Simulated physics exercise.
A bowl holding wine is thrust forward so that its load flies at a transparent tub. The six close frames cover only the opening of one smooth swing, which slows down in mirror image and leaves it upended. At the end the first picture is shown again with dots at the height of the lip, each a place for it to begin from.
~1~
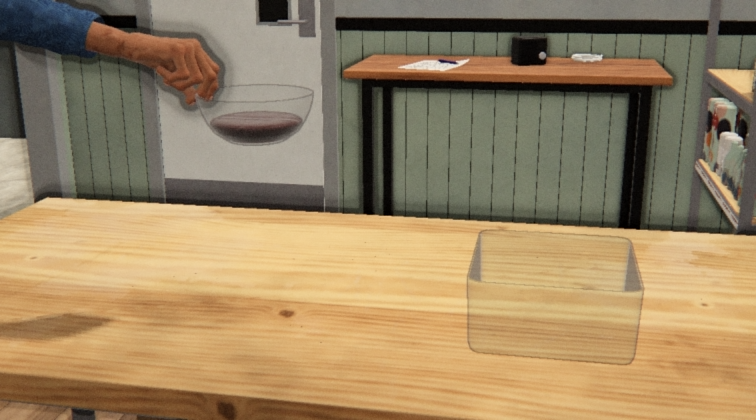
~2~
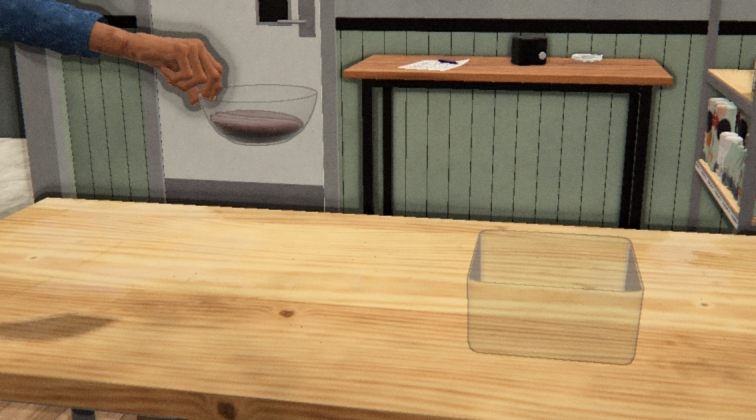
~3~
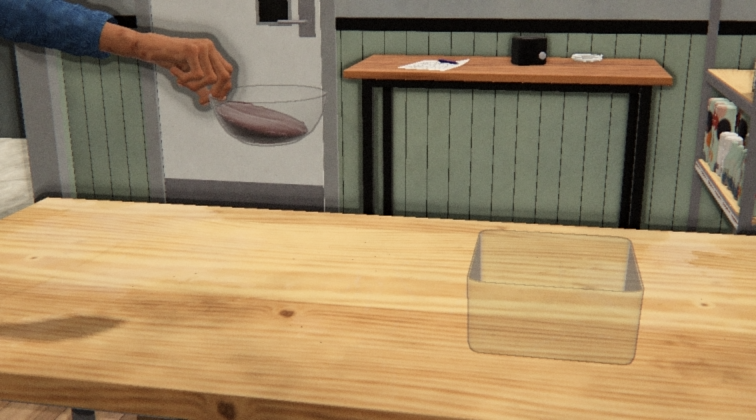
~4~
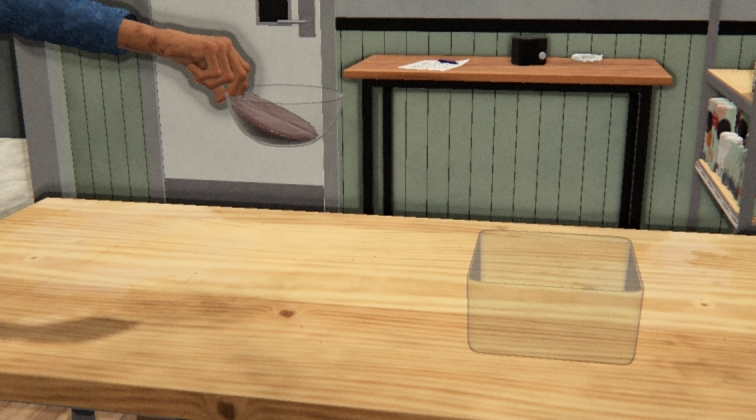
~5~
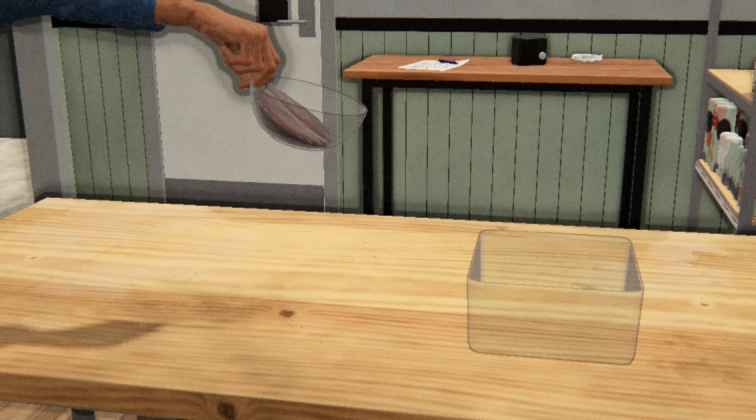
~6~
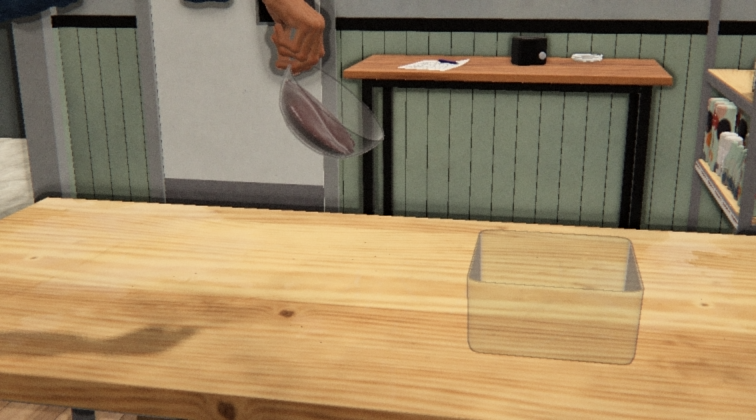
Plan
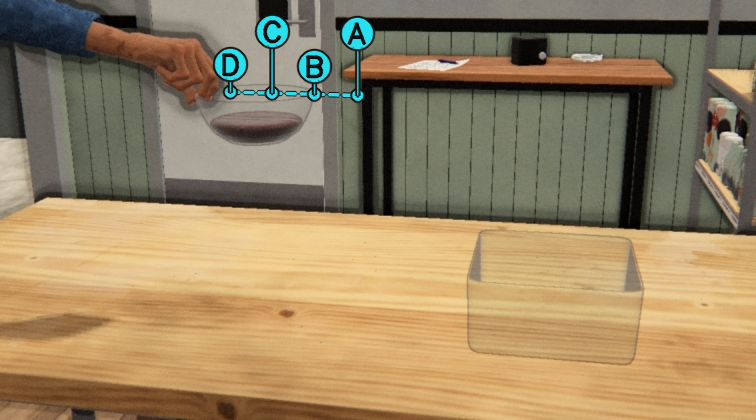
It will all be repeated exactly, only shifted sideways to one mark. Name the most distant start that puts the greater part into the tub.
A.
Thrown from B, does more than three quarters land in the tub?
No.
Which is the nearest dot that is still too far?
That is dot B.
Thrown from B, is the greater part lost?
Yes, it does.
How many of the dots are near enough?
One of the four.
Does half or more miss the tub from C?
Yes, that goes wrong.
On the marked copy, A at (357, 95); B at (314, 94); C at (272, 93); D at (230, 92).
Choosing A, about 67 % lands in the tub, 21 % falls short and 13 % goes beside or beyond.
Choosing B, about 26 % lands in the tub, 67 % falls short and 7 % goes beside or beyond.
Choosing C, about 0 % lands in the tub, 99 % falls short.
Choosing D, about 0 % lands in the tub, 100 % falls short.
